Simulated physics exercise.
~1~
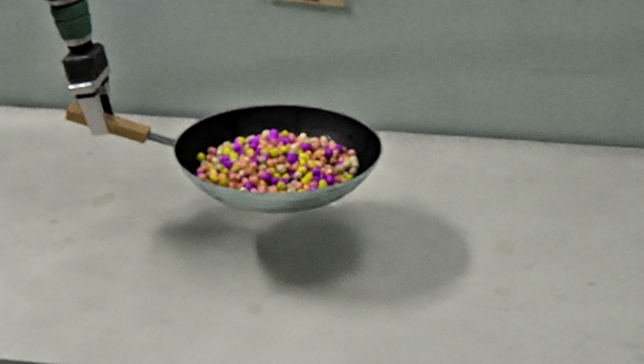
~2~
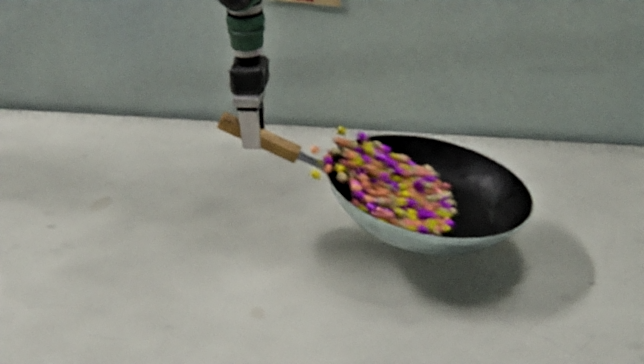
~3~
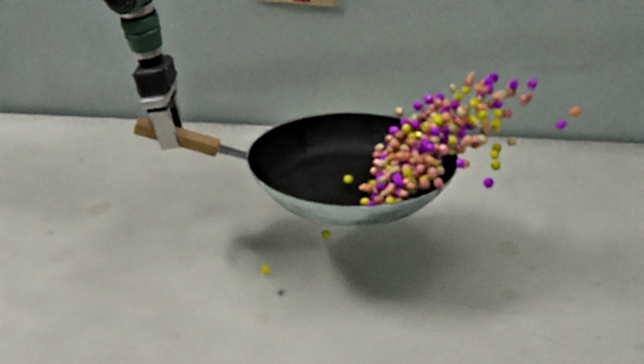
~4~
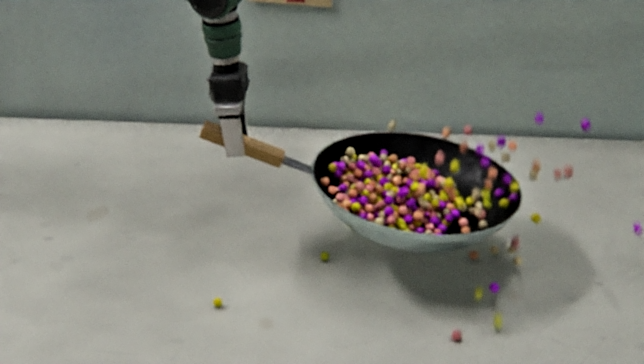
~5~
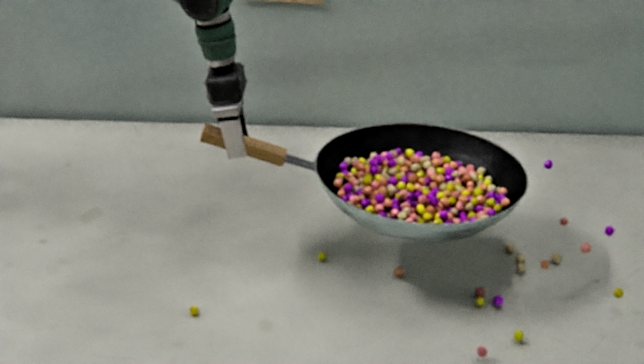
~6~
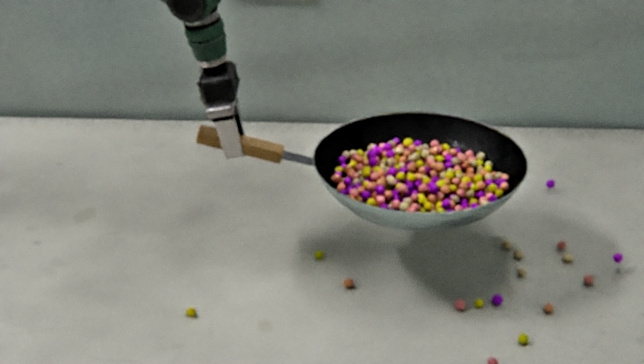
We see a robot arm holding a frying pan of small, round, colourful sweets above a pale table, moving it right, left and right again. The sweets surge up over the far rim, and most settle back in the pan while a few end scattered on the table.
